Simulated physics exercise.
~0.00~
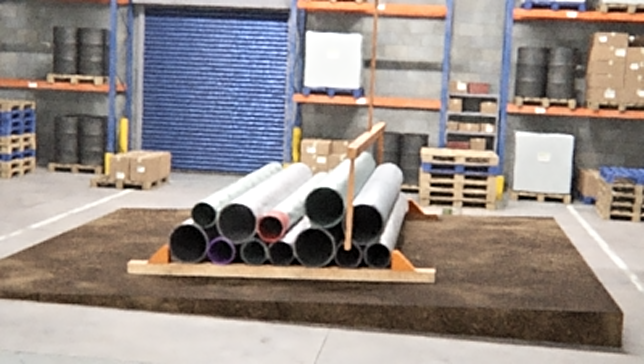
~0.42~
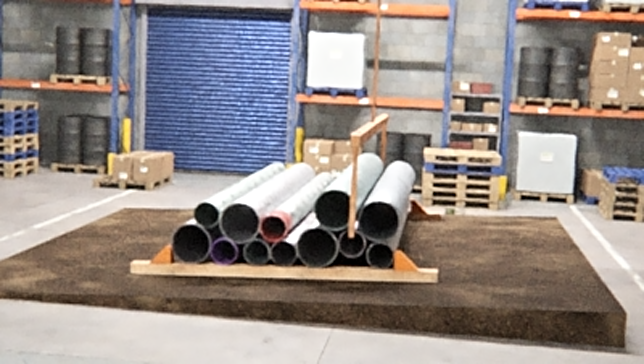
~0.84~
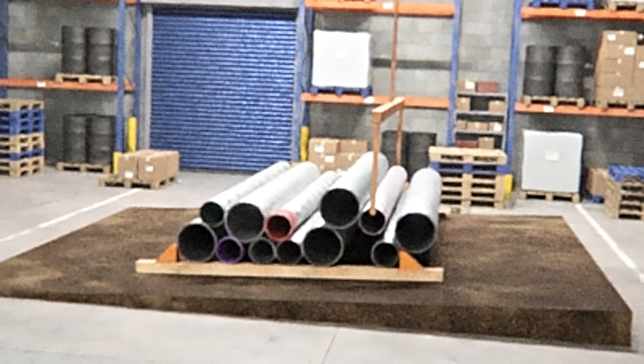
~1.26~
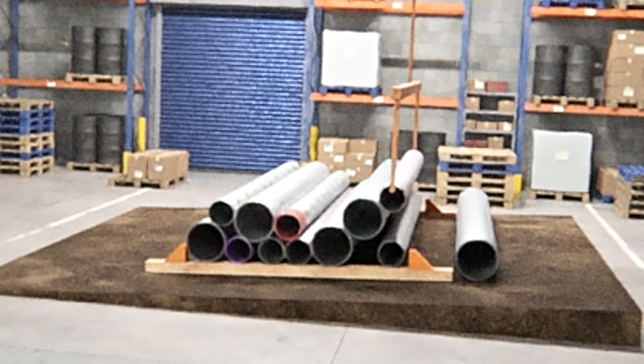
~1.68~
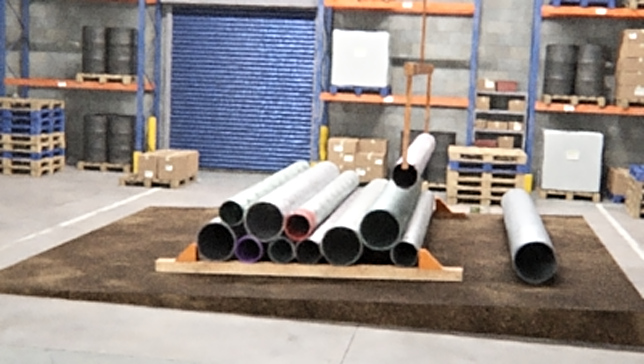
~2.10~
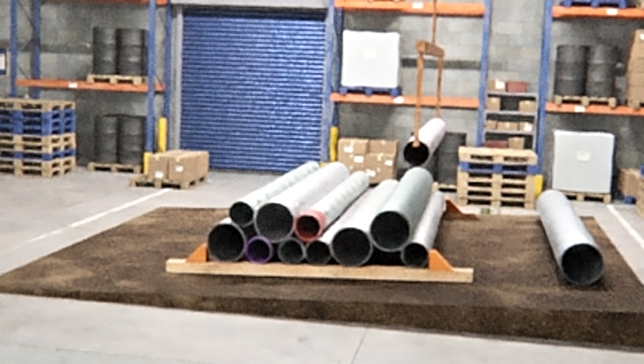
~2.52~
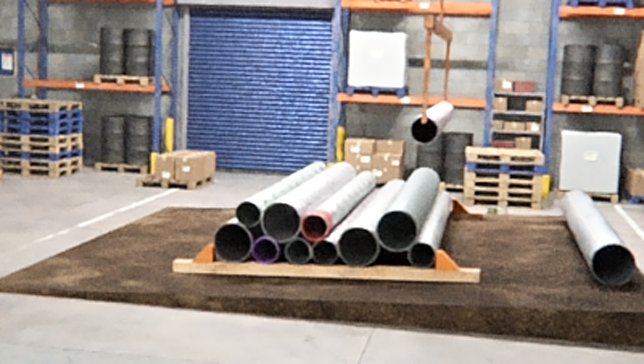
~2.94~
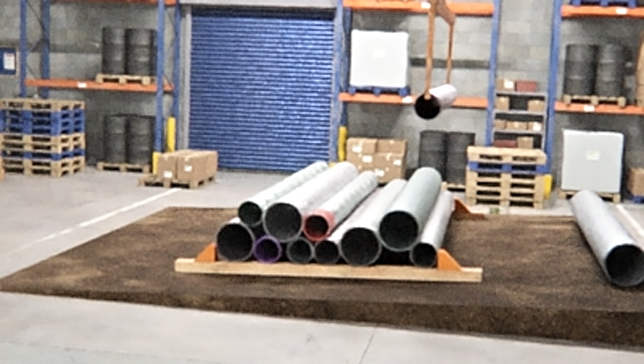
In a warehouse, a beam hoists one pipe clear while another rolls off right across soil.
